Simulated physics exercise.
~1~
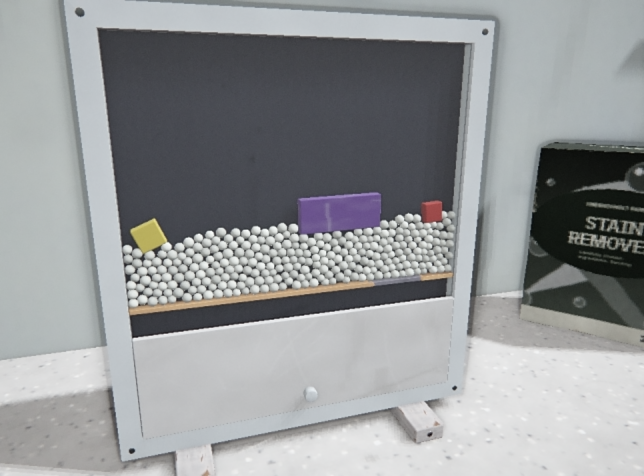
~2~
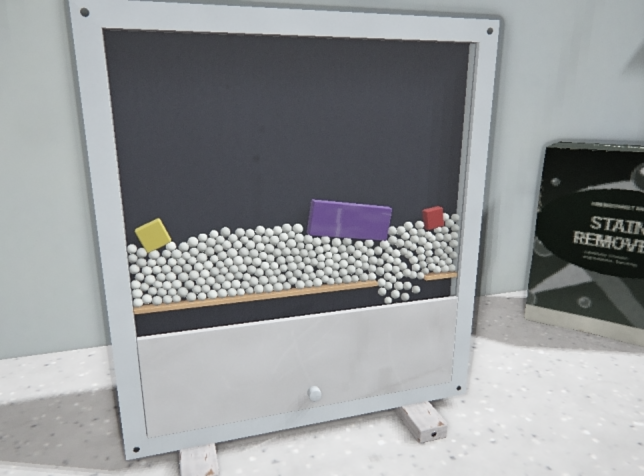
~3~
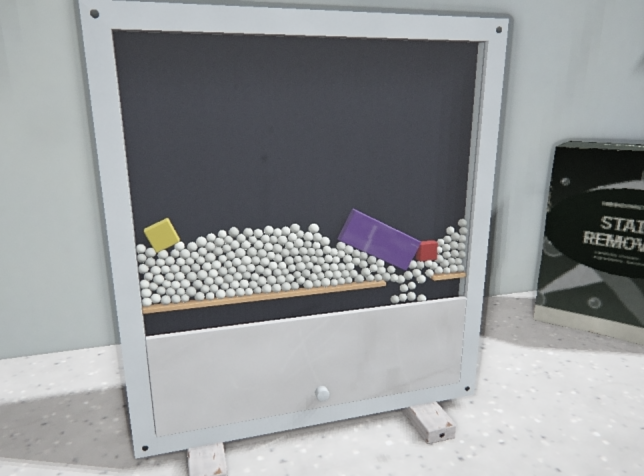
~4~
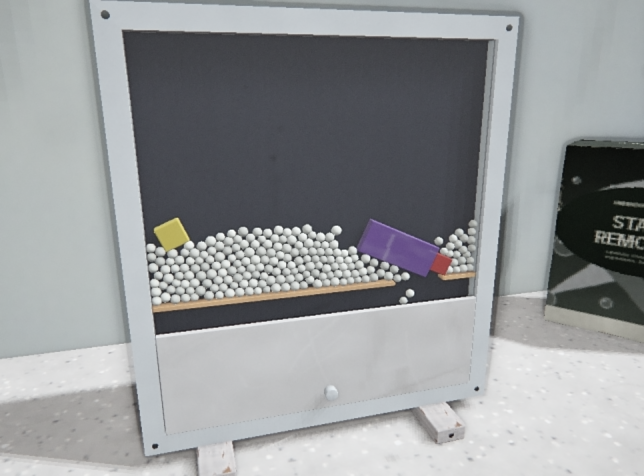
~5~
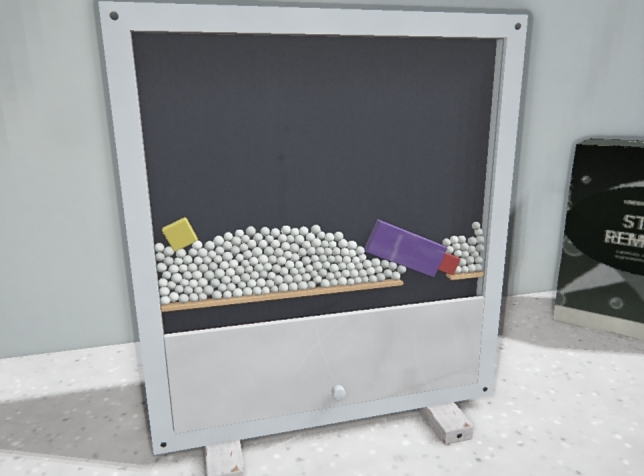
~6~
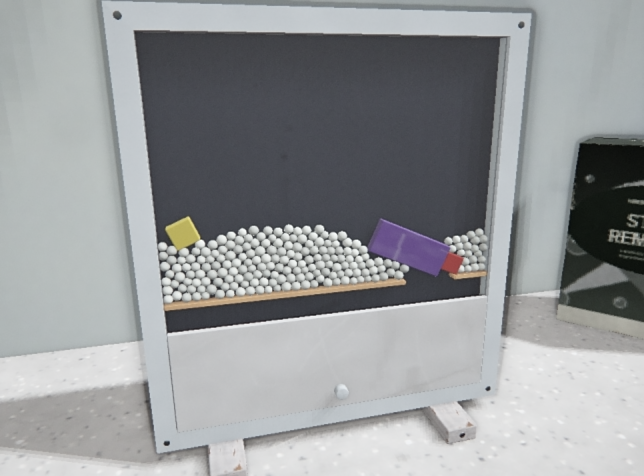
White beads draining through a floor gap in a clear-faced feeder, purple block tilting down against red block, both lodging there.
